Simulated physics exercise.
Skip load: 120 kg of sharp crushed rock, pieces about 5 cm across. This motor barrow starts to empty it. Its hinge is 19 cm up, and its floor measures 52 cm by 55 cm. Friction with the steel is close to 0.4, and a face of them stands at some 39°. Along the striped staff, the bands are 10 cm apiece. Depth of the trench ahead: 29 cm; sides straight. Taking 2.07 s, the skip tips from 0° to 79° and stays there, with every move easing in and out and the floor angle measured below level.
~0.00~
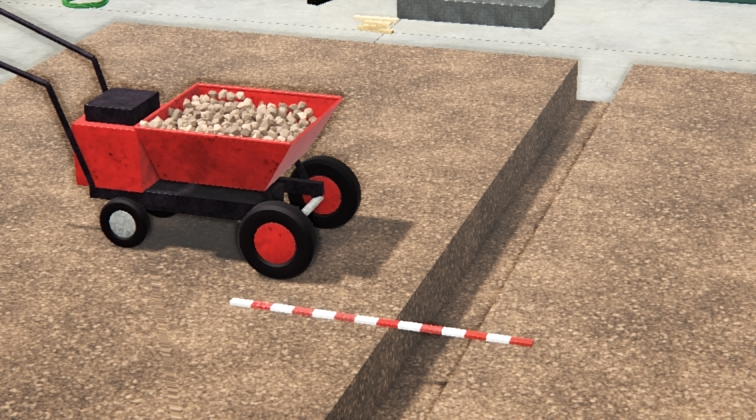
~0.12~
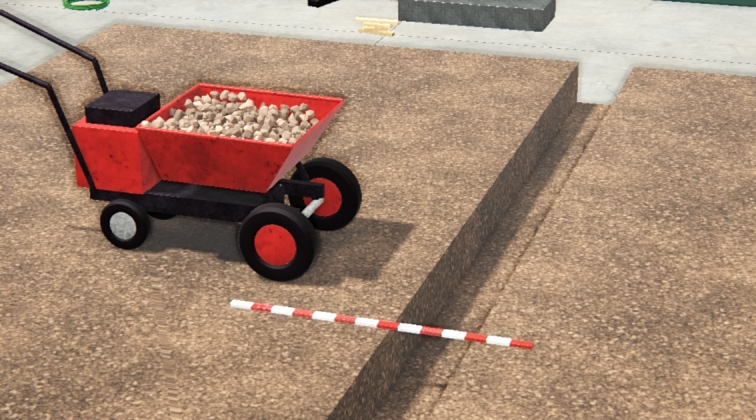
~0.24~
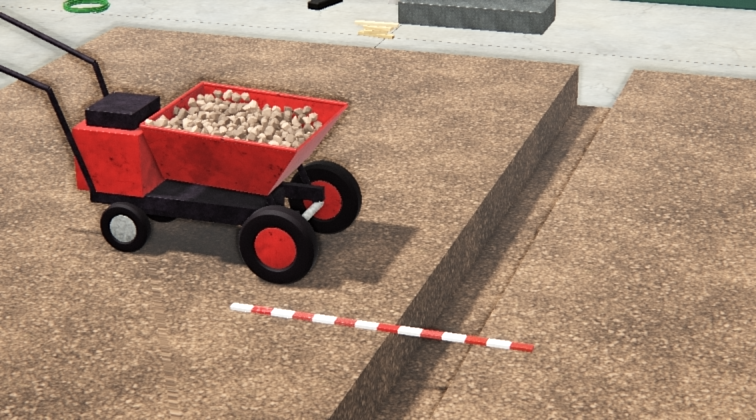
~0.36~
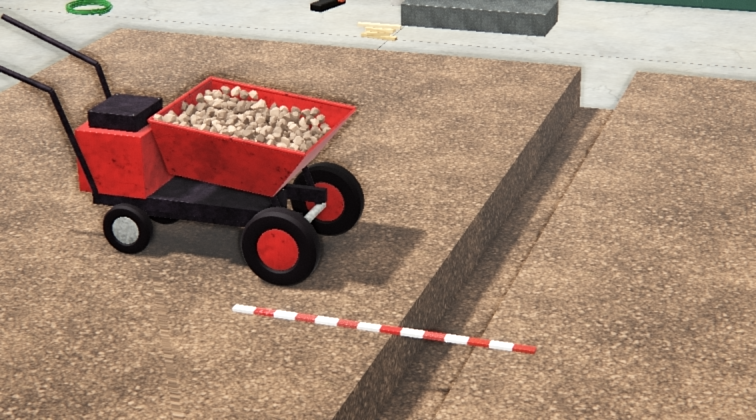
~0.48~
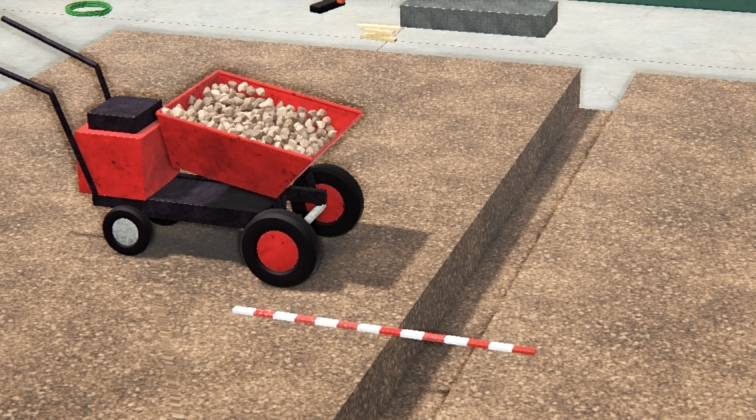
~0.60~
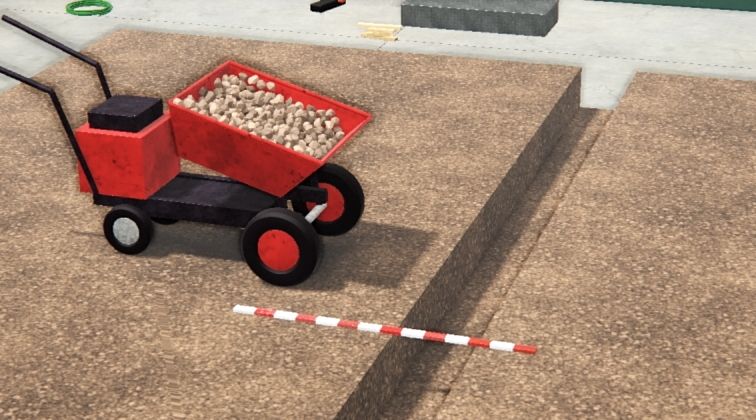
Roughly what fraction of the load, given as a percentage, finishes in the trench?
Some 80 per cent of the stones.
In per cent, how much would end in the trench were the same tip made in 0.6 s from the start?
My guess is near 85 percent.
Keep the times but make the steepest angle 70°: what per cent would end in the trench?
Then about 55 per cent.
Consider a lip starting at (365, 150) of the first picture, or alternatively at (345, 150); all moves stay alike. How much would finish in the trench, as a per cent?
I'd expect close to 75 per cent at the first and 90 per cent at the second.
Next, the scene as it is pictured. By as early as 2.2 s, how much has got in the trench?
Roughly 40 percent of the load.
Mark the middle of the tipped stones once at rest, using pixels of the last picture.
Around (460, 313).
After 1.5 s the floor is at 67°; 99 % in the skip, 1 % short of the trench; the foremost stones are at (420, 235).
After 2.2 s the floor is at 79°; 47 % in the skip, 13 % short of the trench, 40 % in the trench; the foremost stones are at (499, 347).
After 2.5 s the floor is at 79°; 23 % in the skip, 15 % short of the trench, 62 % in the trench; the foremost stones are at (497, 350).
After 4.5 s the floor is at 79°; 0 % in the skip, 20 % short of the trench, 80 % in the trench; the foremost stones are at (500, 342).
